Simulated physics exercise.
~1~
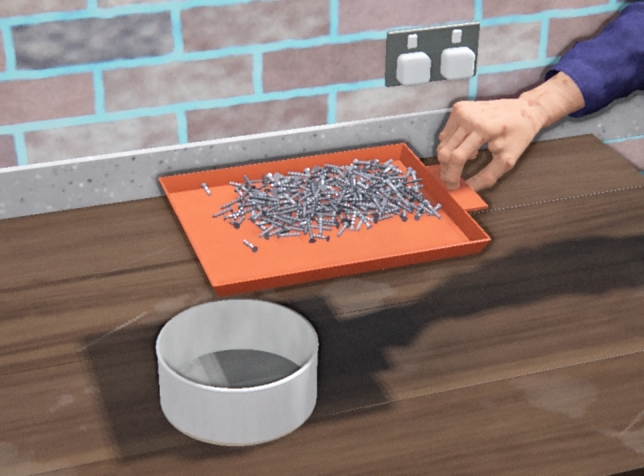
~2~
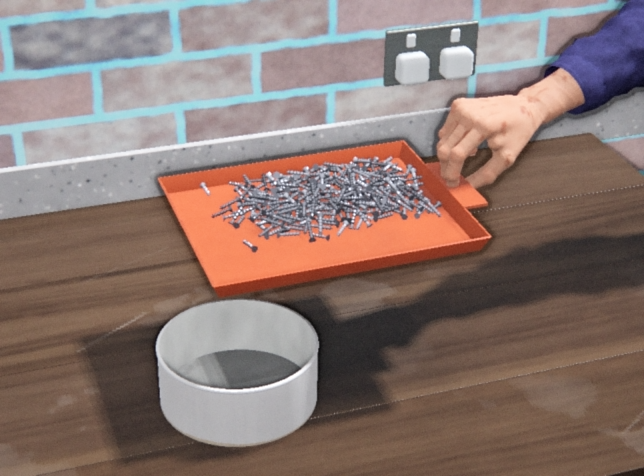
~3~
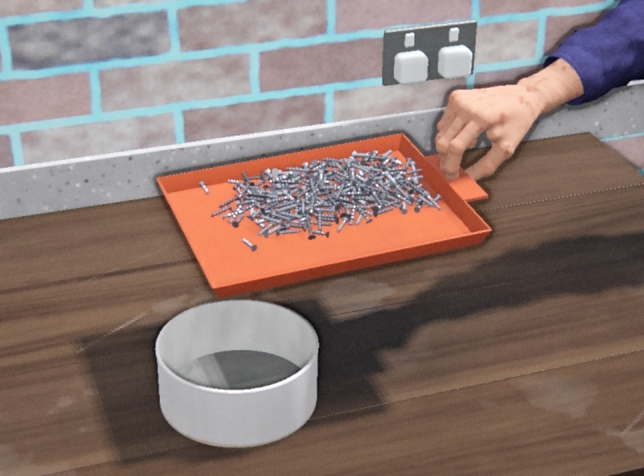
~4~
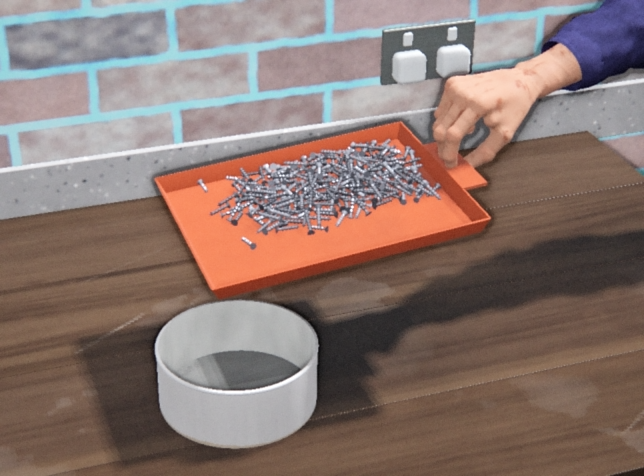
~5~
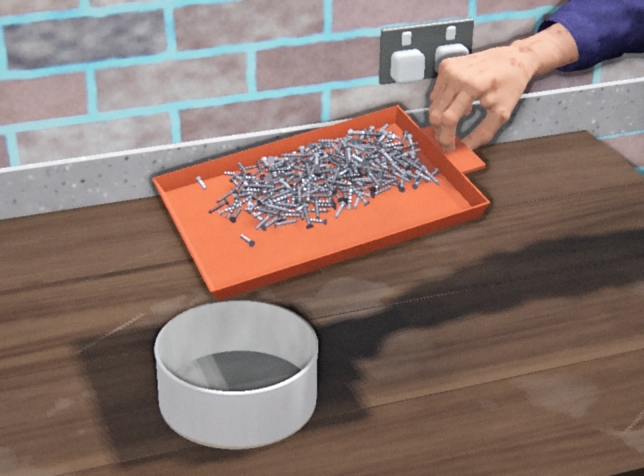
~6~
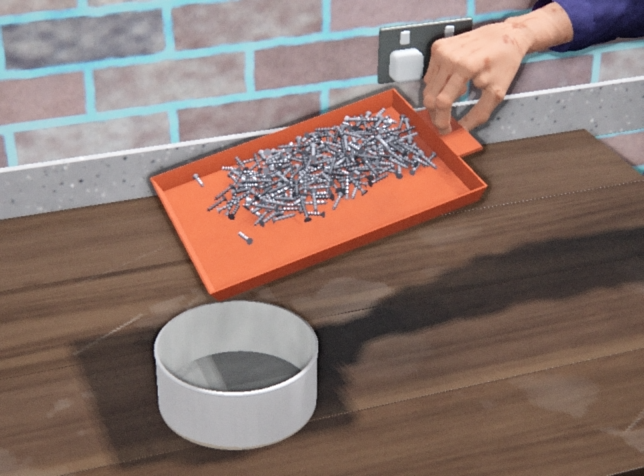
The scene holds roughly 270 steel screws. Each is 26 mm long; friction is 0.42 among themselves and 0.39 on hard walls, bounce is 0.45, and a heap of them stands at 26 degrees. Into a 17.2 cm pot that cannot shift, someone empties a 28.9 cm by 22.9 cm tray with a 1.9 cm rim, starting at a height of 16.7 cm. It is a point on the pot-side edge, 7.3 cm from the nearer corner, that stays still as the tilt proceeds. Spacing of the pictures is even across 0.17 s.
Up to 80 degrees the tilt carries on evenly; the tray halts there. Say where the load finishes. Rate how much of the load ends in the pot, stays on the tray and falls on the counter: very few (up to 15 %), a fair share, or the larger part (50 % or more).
Pot: Very few; tray: Very few; counter: The larger part.
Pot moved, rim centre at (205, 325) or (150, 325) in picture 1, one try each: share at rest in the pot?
First try around 10 %, second around 60 %.
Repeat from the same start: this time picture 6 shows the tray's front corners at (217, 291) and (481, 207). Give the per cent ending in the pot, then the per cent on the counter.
In the pot: 15 per cent; on the counter: 85 per cent.
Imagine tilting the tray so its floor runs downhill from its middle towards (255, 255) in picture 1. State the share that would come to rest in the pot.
Roughly 15 per cent.
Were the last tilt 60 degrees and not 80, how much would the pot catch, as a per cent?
Then about 5 per cent.
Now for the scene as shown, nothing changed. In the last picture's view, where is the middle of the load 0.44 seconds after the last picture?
My estimate is roughly (173, 216).
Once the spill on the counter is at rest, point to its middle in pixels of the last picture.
The spill's middle ends up near (65, 397).
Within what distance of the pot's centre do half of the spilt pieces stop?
Some 22 cm, give or take.
Then, 0.27 s after the last picture, tilt 47 degrees; the tray holds 100 %, the pot 0 %.
Then, 0.44 s after the last picture, tilt 69 degrees; the tray holds 85 %, the pot 0 %.
Then, 0.73 s after the last picture, tilt 80 degrees; the tray holds 0 %, the pot 5 %.
In the end, pot 5 %, tray 0 %, counter 95 %.
